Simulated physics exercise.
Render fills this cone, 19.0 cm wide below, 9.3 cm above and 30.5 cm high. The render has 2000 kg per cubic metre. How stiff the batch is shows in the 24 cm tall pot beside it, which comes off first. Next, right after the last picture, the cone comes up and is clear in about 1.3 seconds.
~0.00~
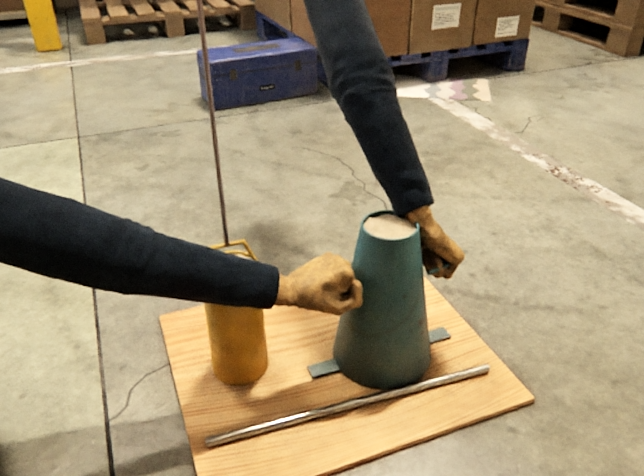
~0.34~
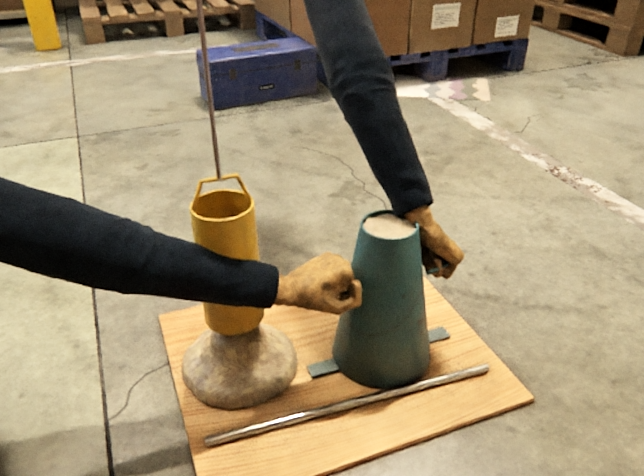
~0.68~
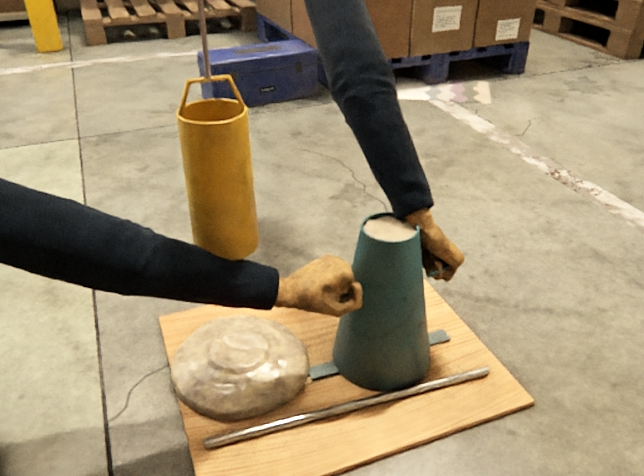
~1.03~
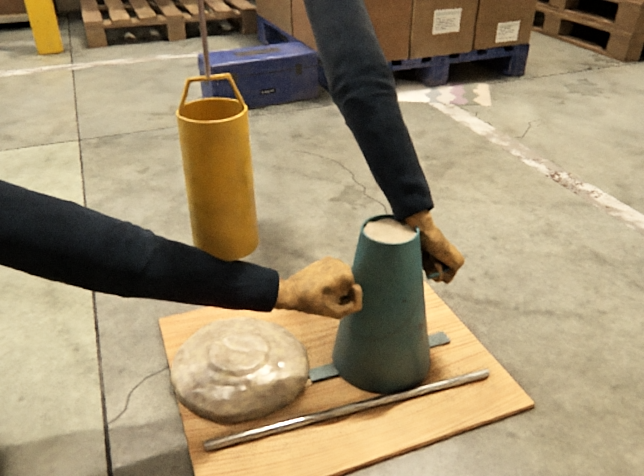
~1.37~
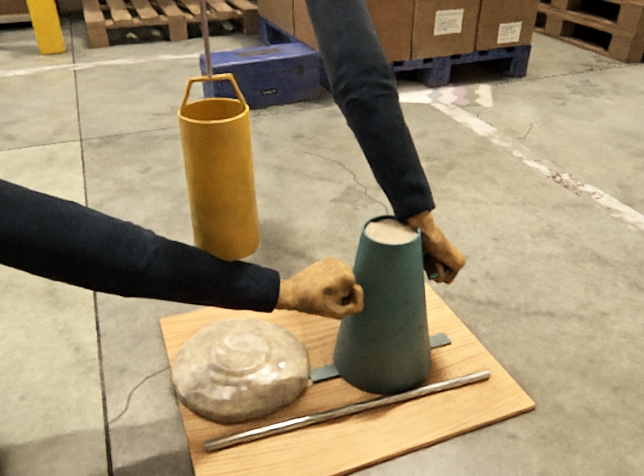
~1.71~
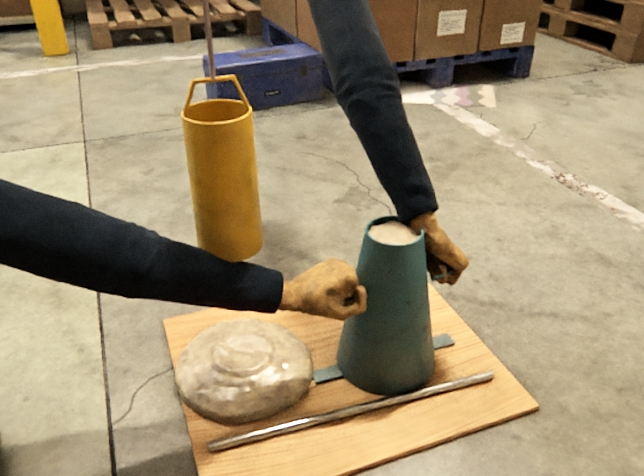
On a concrete warehouse floor, seen from slightly above, a wooden board lies before blue pallets and stacked boxes. A yellow cylinder stands on its left, a teal cone filled with pale material on its right, gripped by two dark-sleeved hands, and a metal rod in front. The cylinder rises on its line, leaving a grey mound that slumps wide, then hangs nearly still as the view shifts slightly.
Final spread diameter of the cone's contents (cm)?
40 cm.
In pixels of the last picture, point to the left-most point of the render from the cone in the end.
It sits close to (287, 361) in the last picture.
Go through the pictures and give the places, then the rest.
Middle of the pot's mouth at (230, 268), still down; middle of the cone's top at (390, 226), not yet moved, in the first frame.
Middle of the pot's mouth at (222, 206), raised 13 cm; what the pot left 9.4 cm high and 23 cm wide, top at (236, 330); middle of the cone's top at (389, 225), not yet moved, in the second frame.
Middle of the pot's mouth at (212, 112), raised 29 cm; what the pot left 5.0 cm high and 27 cm wide, top at (238, 349); middle of the cone's top at (390, 228), not yet moved, in the third frame.
Middle of the pot's mouth at (212, 111), raised 30 cm; what the pot left 4.9 cm high and 27 cm wide, top at (238, 351); middle of the cone's top at (390, 230), not yet moved, in the fourth frame.
Middle of the pot's mouth at (214, 111), raised 30 cm; what the pot left 4.9 cm high and 27 cm wide, top at (239, 352); middle of the cone's top at (391, 230), not yet moved, in the fifth frame.
Middle of the pot's mouth at (217, 113), raised 30 cm; what the pot left 4.9 cm high and 27 cm wide, top at (242, 353); middle of the cone's top at (394, 231), not yet moved, in the sixth frame.
After 2.0 s, the cone is up 5.9 cm; the render has come down 12 cm to 19 cm and is 27 cm wide.
After 2.4 s, the cone is up 21 cm; the render has come down 24 cm to 6.1 cm and is 40 cm wide.
After 2.7 s, the cone is up 32 cm; the render has come down 24 cm to 6.1 cm and is 40 cm wide.
After 3.1 s, the cone is clear; the render has come down 24 cm to 6.1 cm and is 40 cm wide.
After 3.7 s, at rest, the cone is clear; the render has come down 24 cm to 6.1 cm and is 40 cm wide.
